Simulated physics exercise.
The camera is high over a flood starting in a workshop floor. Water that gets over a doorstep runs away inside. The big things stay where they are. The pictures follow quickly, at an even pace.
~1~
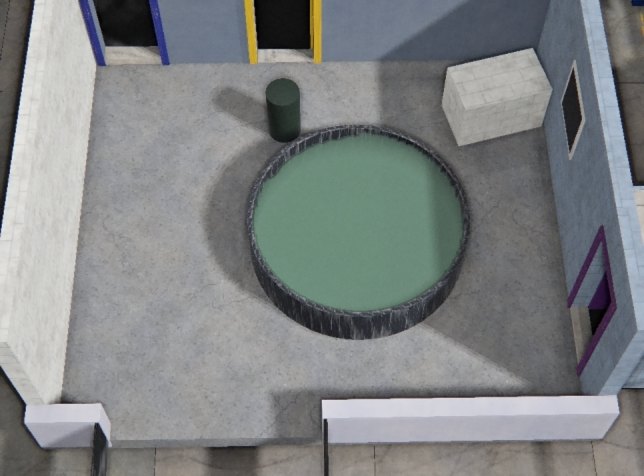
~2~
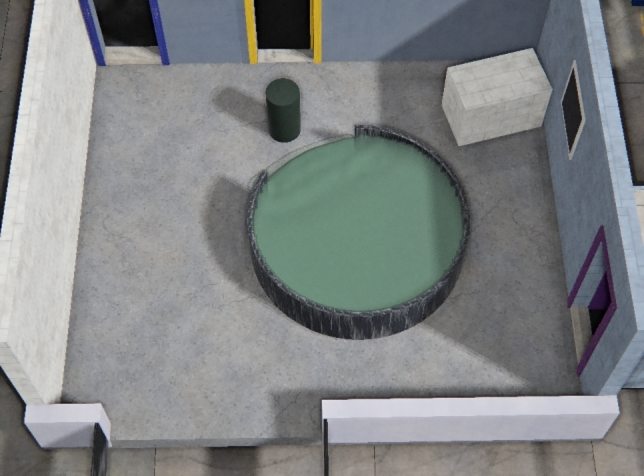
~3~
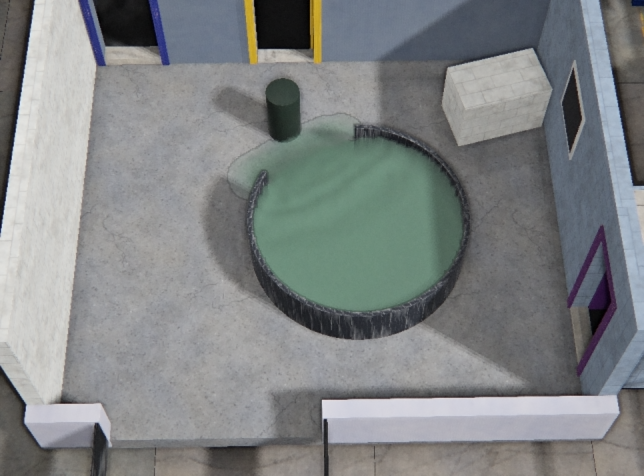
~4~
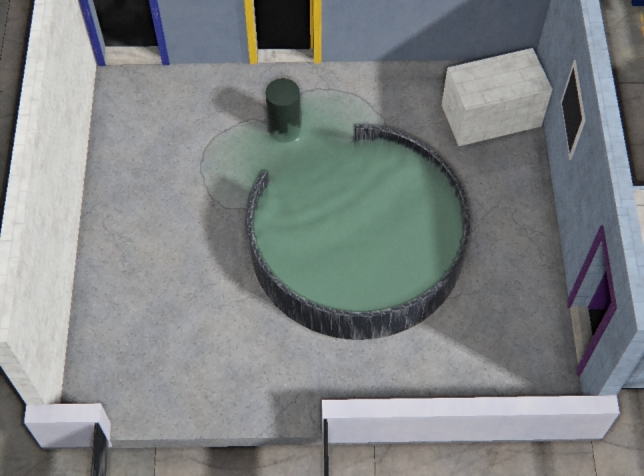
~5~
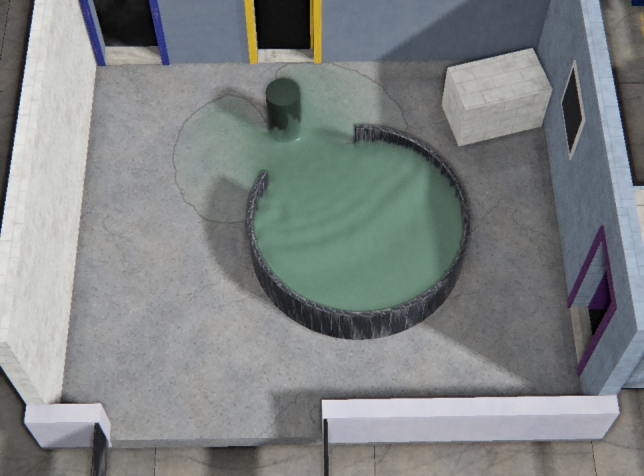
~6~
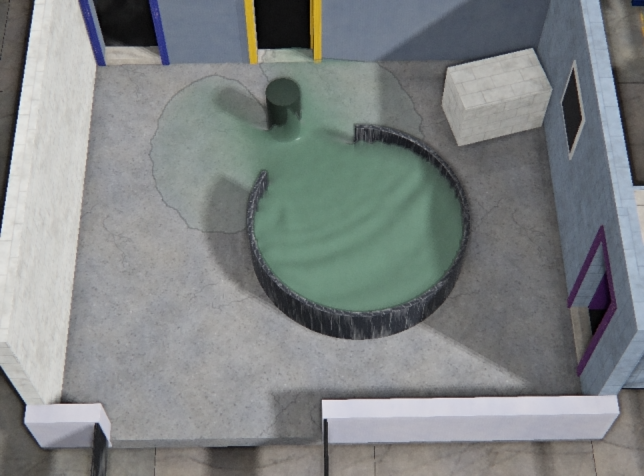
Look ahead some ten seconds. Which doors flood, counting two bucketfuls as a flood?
In the end: The blue door lets in a lot; the yellow door lets in a lot; the purple door admits no more than that.
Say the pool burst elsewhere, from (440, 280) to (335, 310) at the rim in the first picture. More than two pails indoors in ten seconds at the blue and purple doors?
The blue one holds; the purple one takes more.
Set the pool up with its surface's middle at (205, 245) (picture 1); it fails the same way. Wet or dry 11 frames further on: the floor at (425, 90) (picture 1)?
At that place: Free of water.
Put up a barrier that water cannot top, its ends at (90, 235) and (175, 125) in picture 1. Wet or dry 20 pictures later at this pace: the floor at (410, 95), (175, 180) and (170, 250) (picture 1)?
In that order: Covered, covered, flooded.
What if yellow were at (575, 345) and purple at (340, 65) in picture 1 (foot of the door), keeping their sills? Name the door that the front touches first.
The door marked purple.
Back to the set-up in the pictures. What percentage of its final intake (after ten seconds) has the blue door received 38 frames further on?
Roughly 95 per cent.
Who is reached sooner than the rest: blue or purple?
The door marked blue.
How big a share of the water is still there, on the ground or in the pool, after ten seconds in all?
About 72 per cent.
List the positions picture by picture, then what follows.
Still water in the round pool at (358, 219), in the first picture.
Water pours out on the round pool's far side and has run to a hidden place, in the second picture.
Water pours out on the round pool's far side and has run to (352, 122), in the third picture.
Water pours out on the round pool's far side and has run to (211, 153), in the fourth picture.
Water pours out on the round pool's far side and has run to (188, 128), in the fifth picture.
Water pours out on the round pool's far side and has run to (178, 99), in the sixth picture.
A moment on, water covers 30 % of the floor; the blue door wet at the sill, nothing in, the yellow door over two buckets in, the purple door not reached.
Next, water covers 40 % of the floor; the blue door under two buckets in, the yellow door far over two buckets in, the purple door not reached.
Then, water covers 50 % of the floor; the blue door far over two buckets in, the yellow door far over two buckets in, the purple door not reached.
Later, water covers 80 % of the floor; the blue door far over two buckets in, the yellow door far over two buckets in, the purple door wet at the sill, nothing in.
In the end, water covers 95 % of the floor; the blue door far over two buckets in, the yellow door far over two buckets in, the purple door wet at the sill, nothing in.
